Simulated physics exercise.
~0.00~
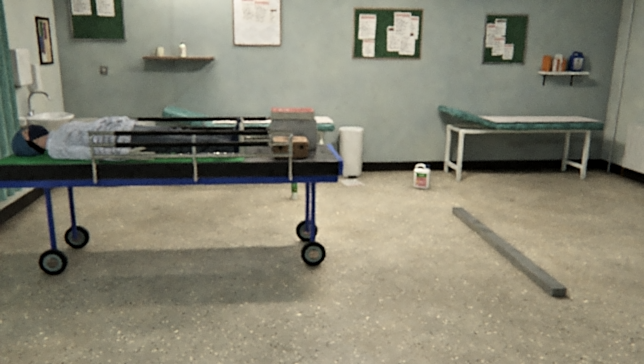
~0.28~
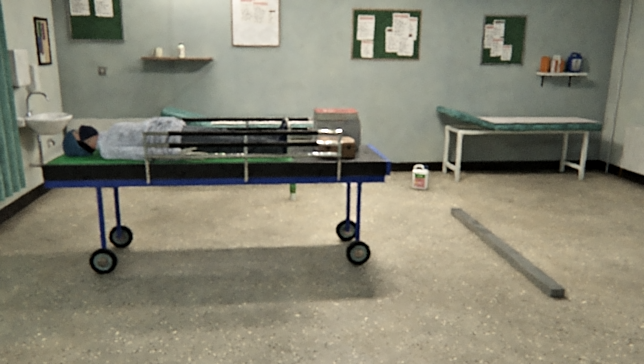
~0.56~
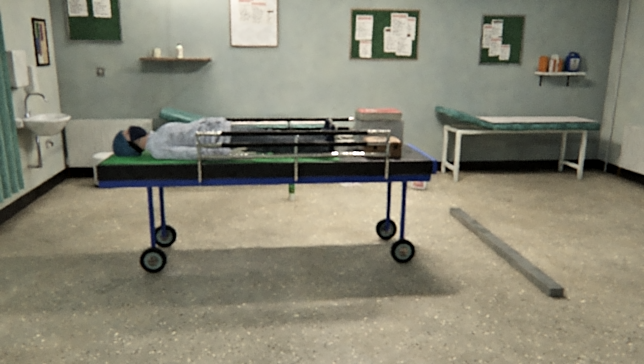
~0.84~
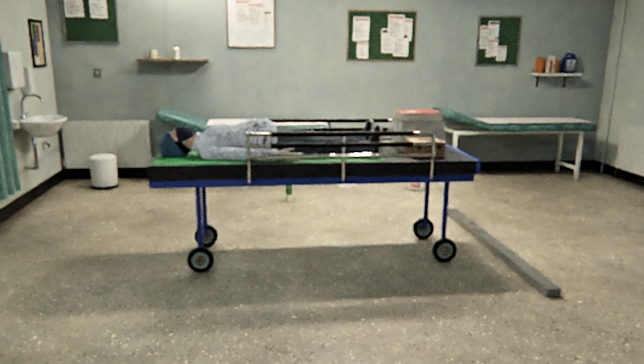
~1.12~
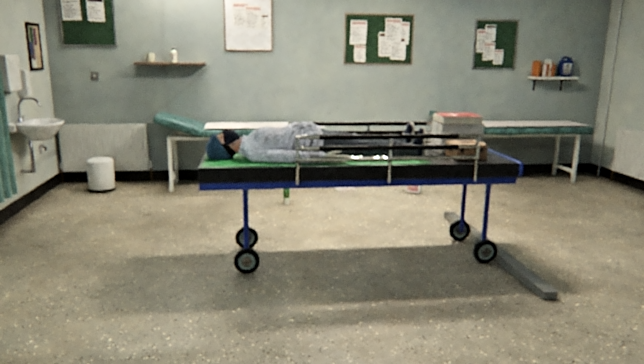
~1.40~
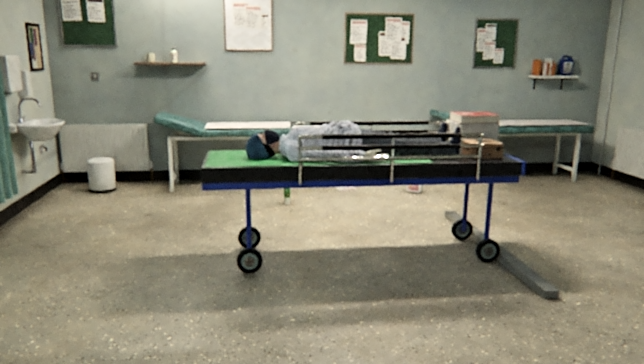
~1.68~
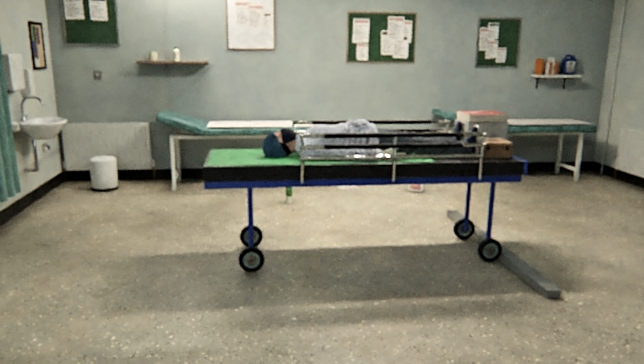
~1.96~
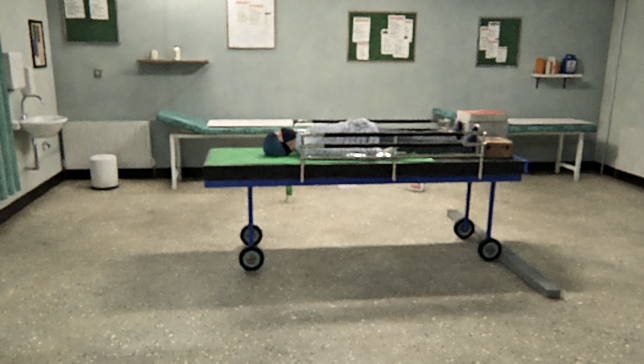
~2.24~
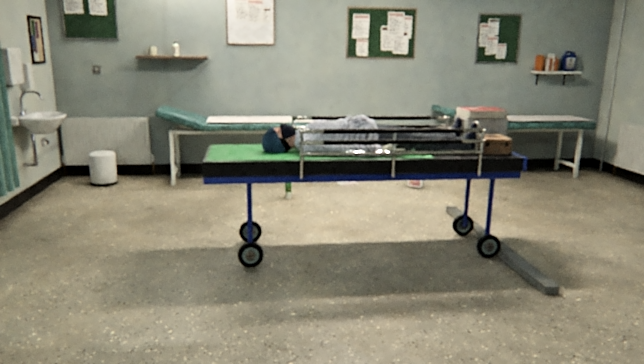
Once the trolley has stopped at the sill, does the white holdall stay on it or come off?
The white holdall stays on. It shifts a little to the right with the rest of the stack and comes to rest near the foot end of the trolley.
